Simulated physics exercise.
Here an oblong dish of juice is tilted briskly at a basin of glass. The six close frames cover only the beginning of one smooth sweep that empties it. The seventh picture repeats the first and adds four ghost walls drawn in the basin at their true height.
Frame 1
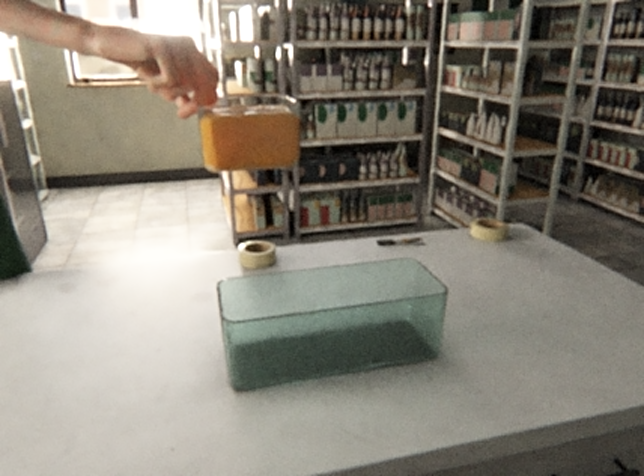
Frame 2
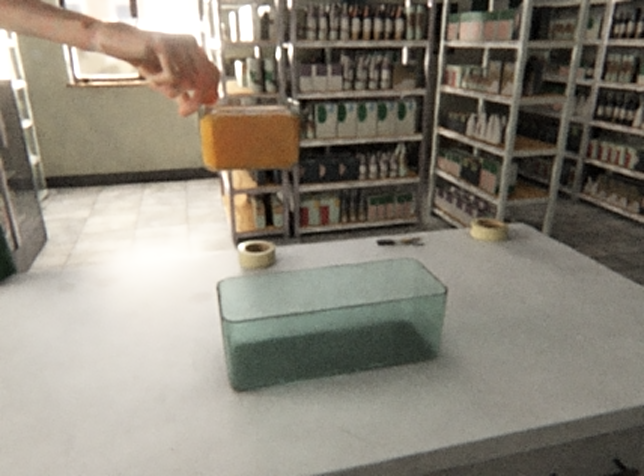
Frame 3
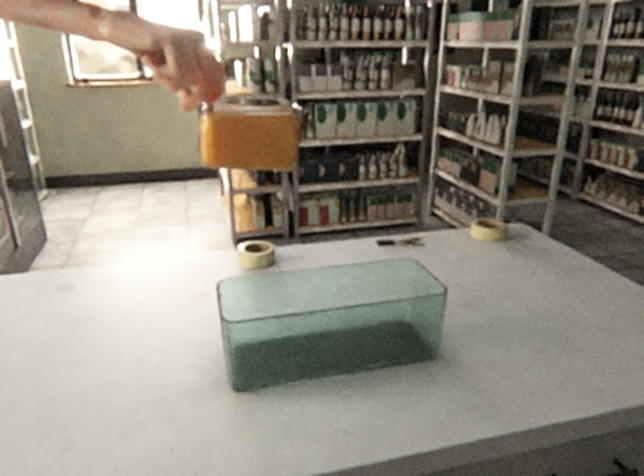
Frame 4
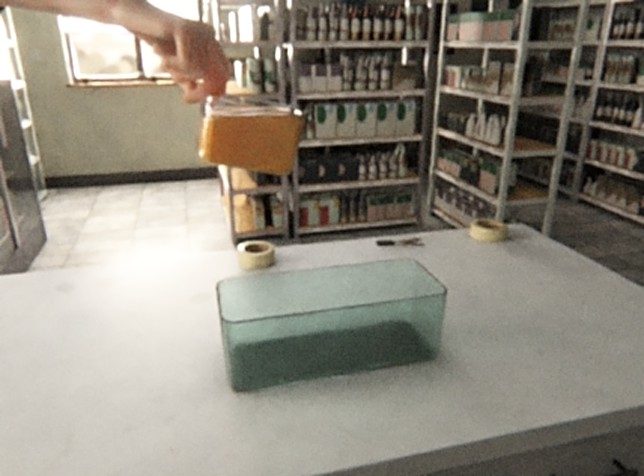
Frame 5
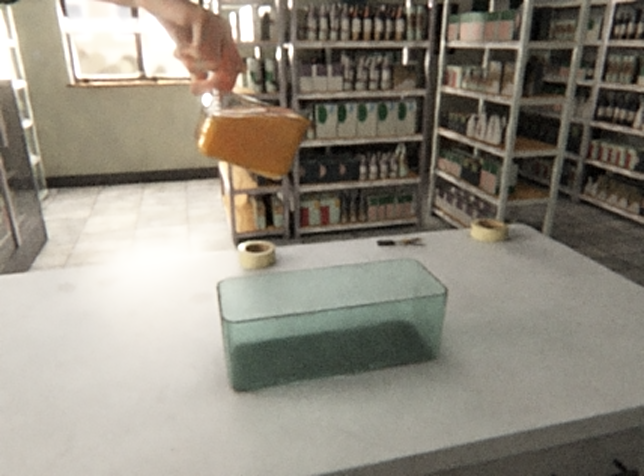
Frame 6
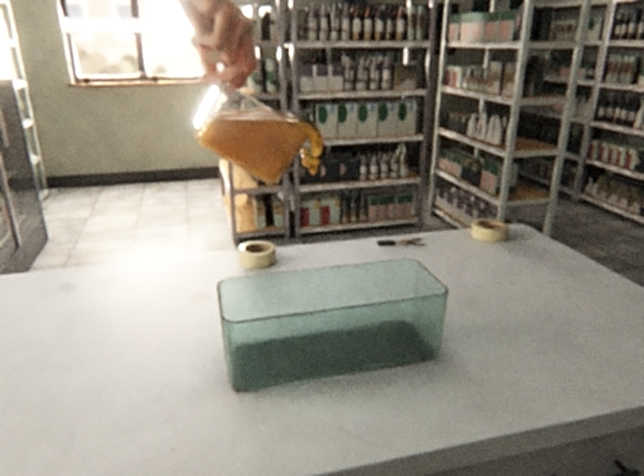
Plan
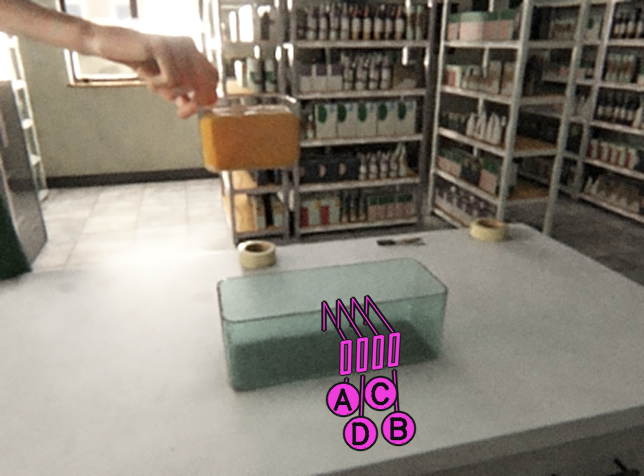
A hand held an oblong clear dish of orange juice upright above a greenish glass basin on a white table, then tilted it briskly to the right until juice came over the lip.
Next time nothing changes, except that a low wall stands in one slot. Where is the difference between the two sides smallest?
Go for C.
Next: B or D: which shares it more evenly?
D it is.
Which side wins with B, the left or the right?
More ends on the left.
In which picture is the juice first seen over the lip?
In picture 5.
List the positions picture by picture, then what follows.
The first picture shows upright, lip at (291, 99); basin from (230, 389) to (438, 354); nothing has left yet.
The second picture shows upright, lip at (292, 100); nothing has left yet.
The third picture shows tipped about 6°, lip at (294, 104); nothing has left yet.
The fourth picture shows tipped about 13°, lip at (296, 110); nothing has left yet.
The fifth picture shows tipped about 23°, lip at (299, 119); juice is over the lip, down to (303, 120).
The sixth picture shows tipped about 34°, lip at (301, 129); juice is over the lip, down to (309, 168).
On the marked copy, A at (346, 378); B at (394, 370); C at (378, 373); D at (362, 376).
If A is chosen, about 22 % ends left of the wall and 74 % right of it; 4 % is lost outside.
If B is chosen, about 89 % ends left of the wall and 6 % right of it; 5 % is lost outside.
If C is chosen, about 50 % ends left of the wall and 46 % right of it; 4 % is lost outside.
If D is chosen, about 32 % ends left of the wall and 65 % right of it; 4 % is lost outside.
